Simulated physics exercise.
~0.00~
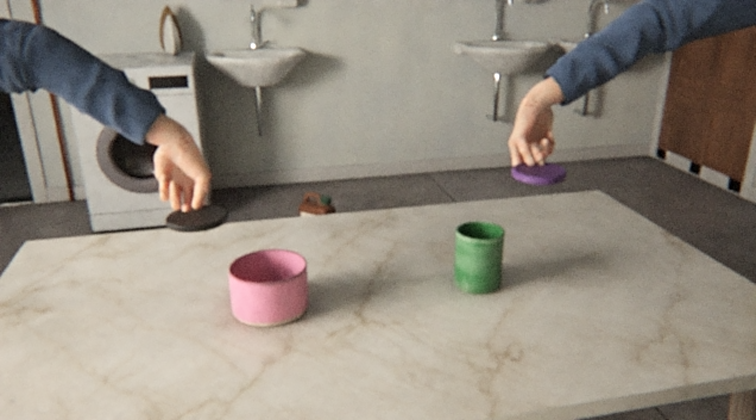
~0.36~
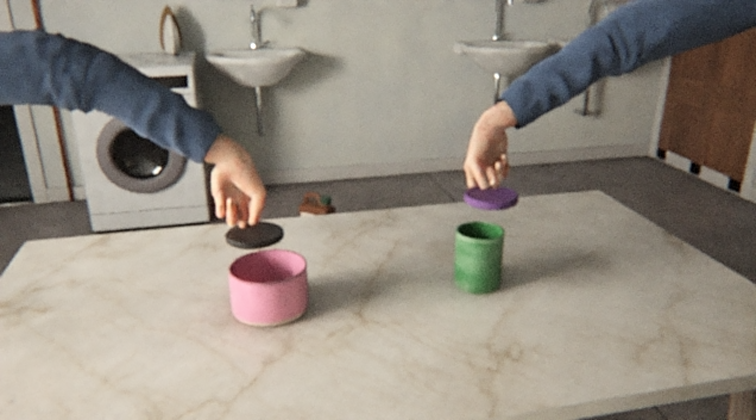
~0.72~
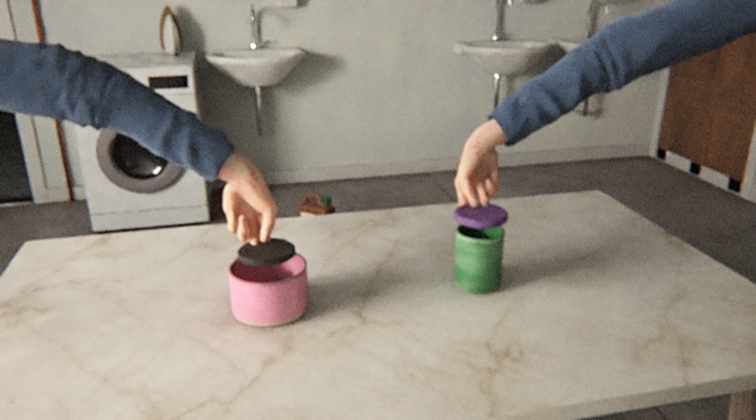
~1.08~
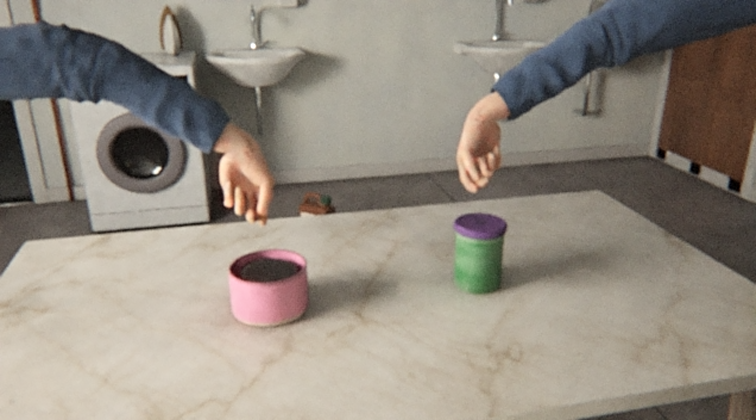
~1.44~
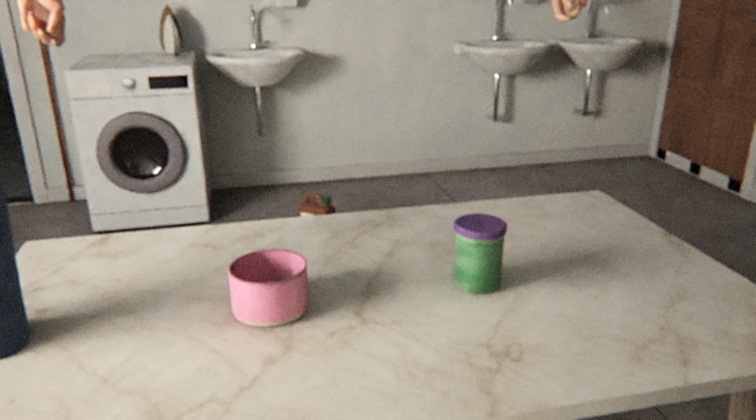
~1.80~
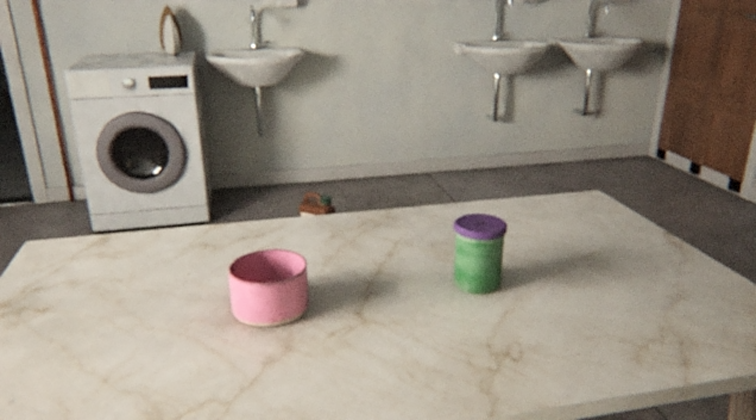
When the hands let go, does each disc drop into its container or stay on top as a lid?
The black disc slips past the rim and drops into the pink container. The purple disc stays on the rim of the green one and works as a lid.
